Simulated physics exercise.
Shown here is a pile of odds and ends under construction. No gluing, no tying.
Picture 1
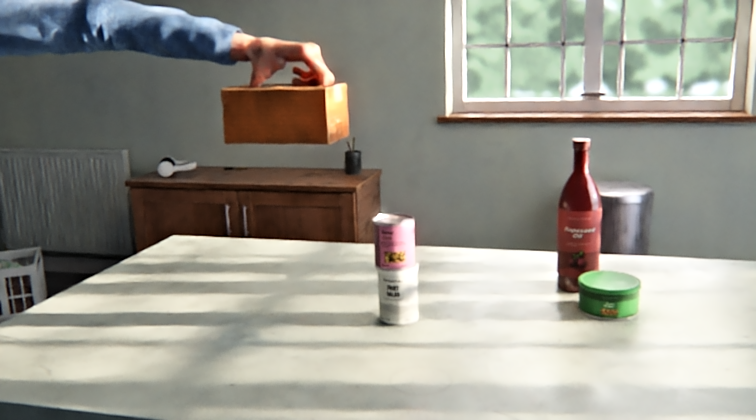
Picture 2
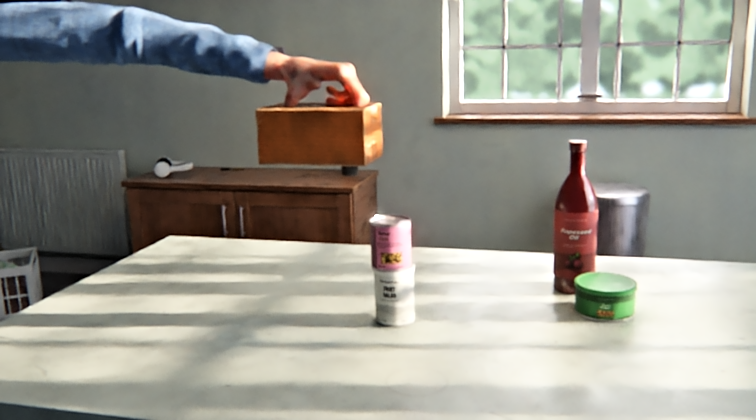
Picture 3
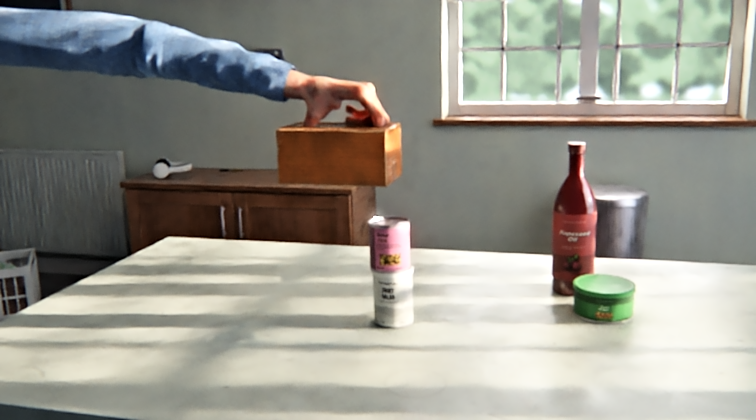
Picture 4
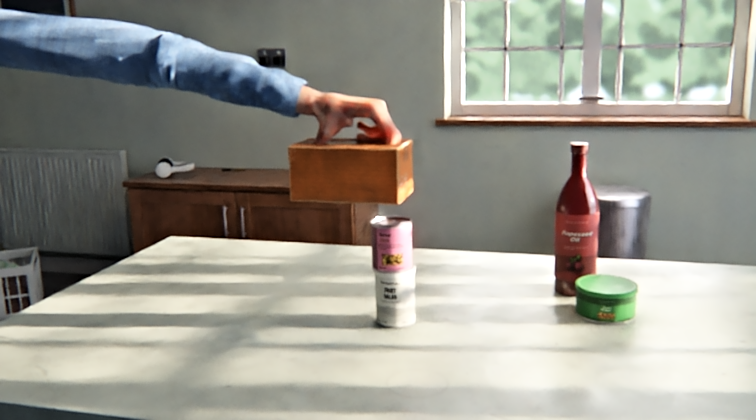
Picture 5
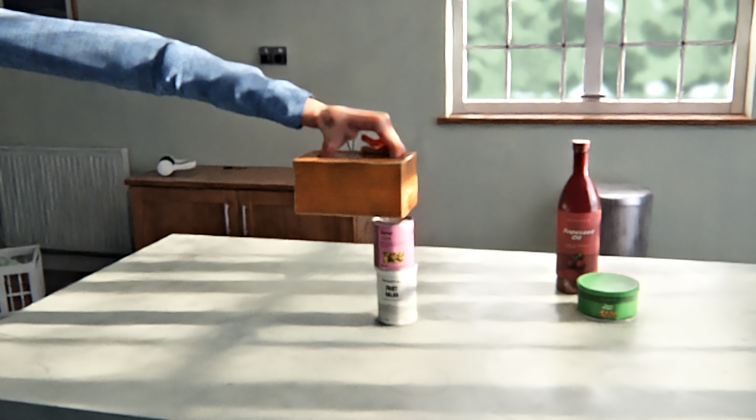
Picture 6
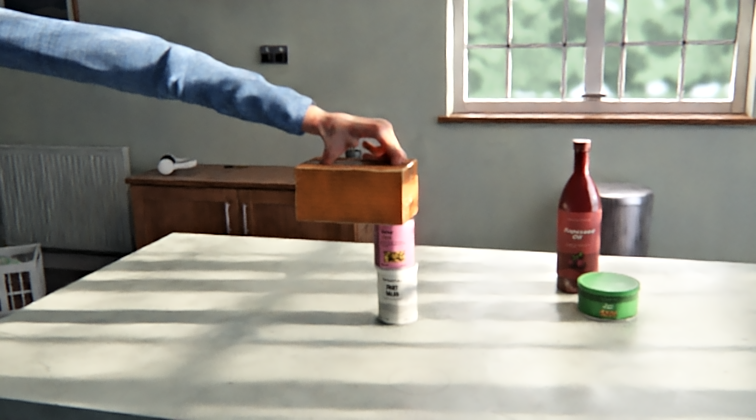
A hand carries an orange box rightward and lowers it onto two stacked tins.
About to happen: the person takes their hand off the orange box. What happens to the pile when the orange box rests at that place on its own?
The pile tumbles down.
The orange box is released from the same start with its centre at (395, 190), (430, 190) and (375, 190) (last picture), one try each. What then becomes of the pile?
Result per try: First still standing, second toppled, third still standing.
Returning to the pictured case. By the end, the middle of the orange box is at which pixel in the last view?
It ends up close to (345, 266).
Then, 0.30 s later than the last frame, orange box now fallen.
Then, 0.40 s later than the last frame, things are still on the move.
Then, 0.60 s later than the last frame, as before.
When it is over, fallen, orange box; the other 4 as before. End places, in pixels of the last picture, orange box near (345, 266). The pile gives way.
